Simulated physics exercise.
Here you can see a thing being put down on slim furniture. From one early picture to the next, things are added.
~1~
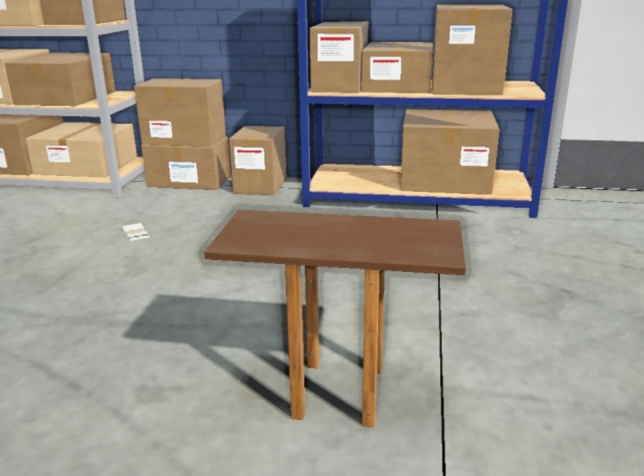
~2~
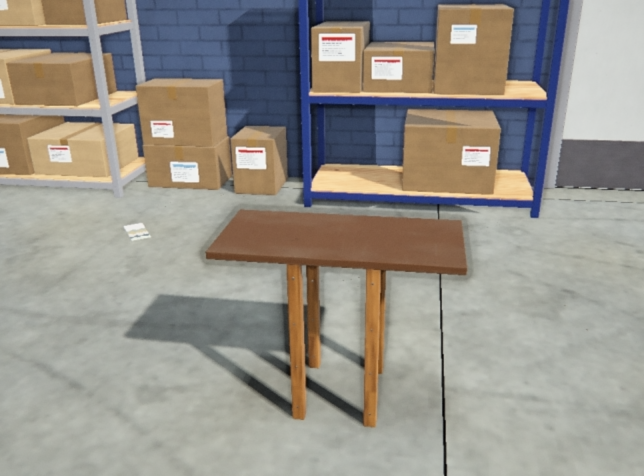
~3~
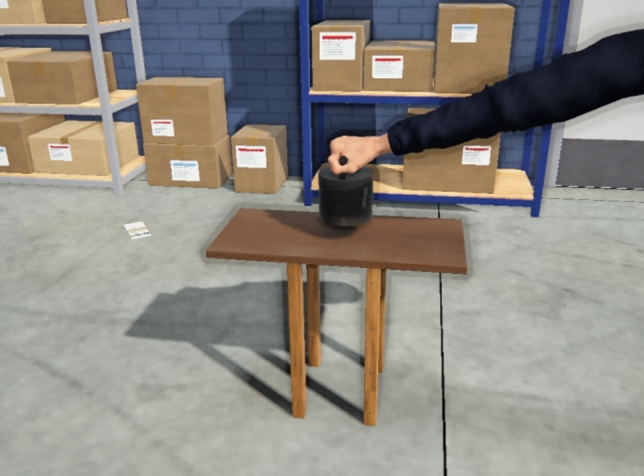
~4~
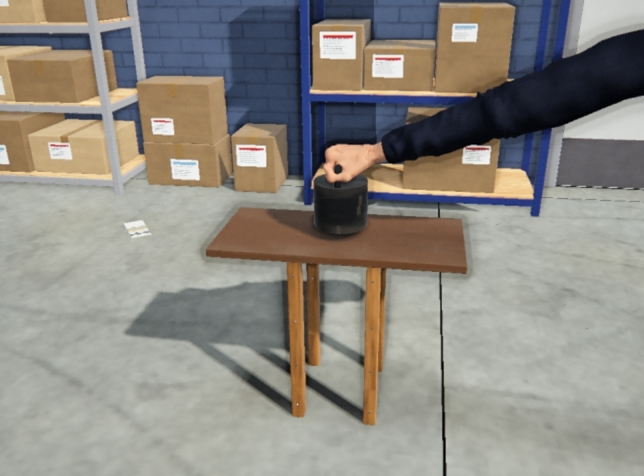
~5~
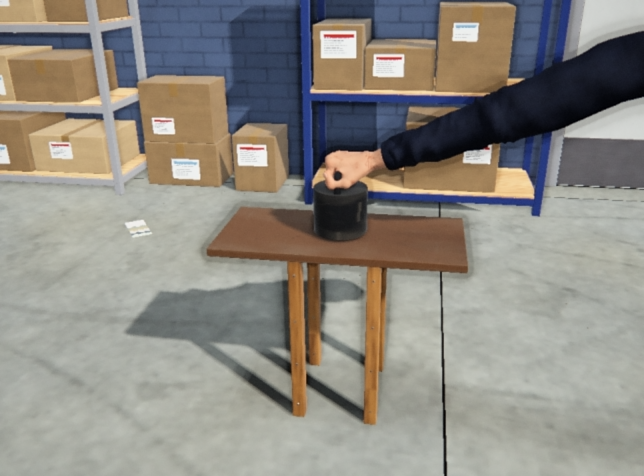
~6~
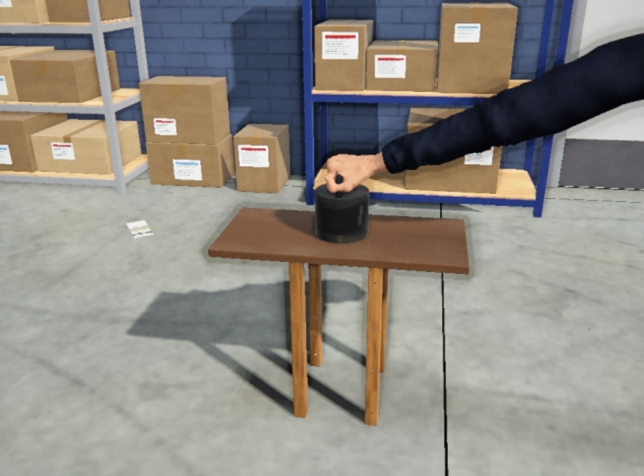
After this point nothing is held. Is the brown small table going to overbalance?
As it turns out, the brown small table stays flat on its feet.
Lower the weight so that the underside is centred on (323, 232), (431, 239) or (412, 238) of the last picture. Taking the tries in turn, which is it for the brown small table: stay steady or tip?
Taking each try in turn, it stays put, keels over and keels over.
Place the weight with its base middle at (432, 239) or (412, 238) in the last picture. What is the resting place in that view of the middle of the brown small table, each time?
About (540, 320), then about (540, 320).
Then, 0.30 s on from there, brown small table at rest near (343, 237).
In the end, the brown small table keeps steady, near (343, 237).
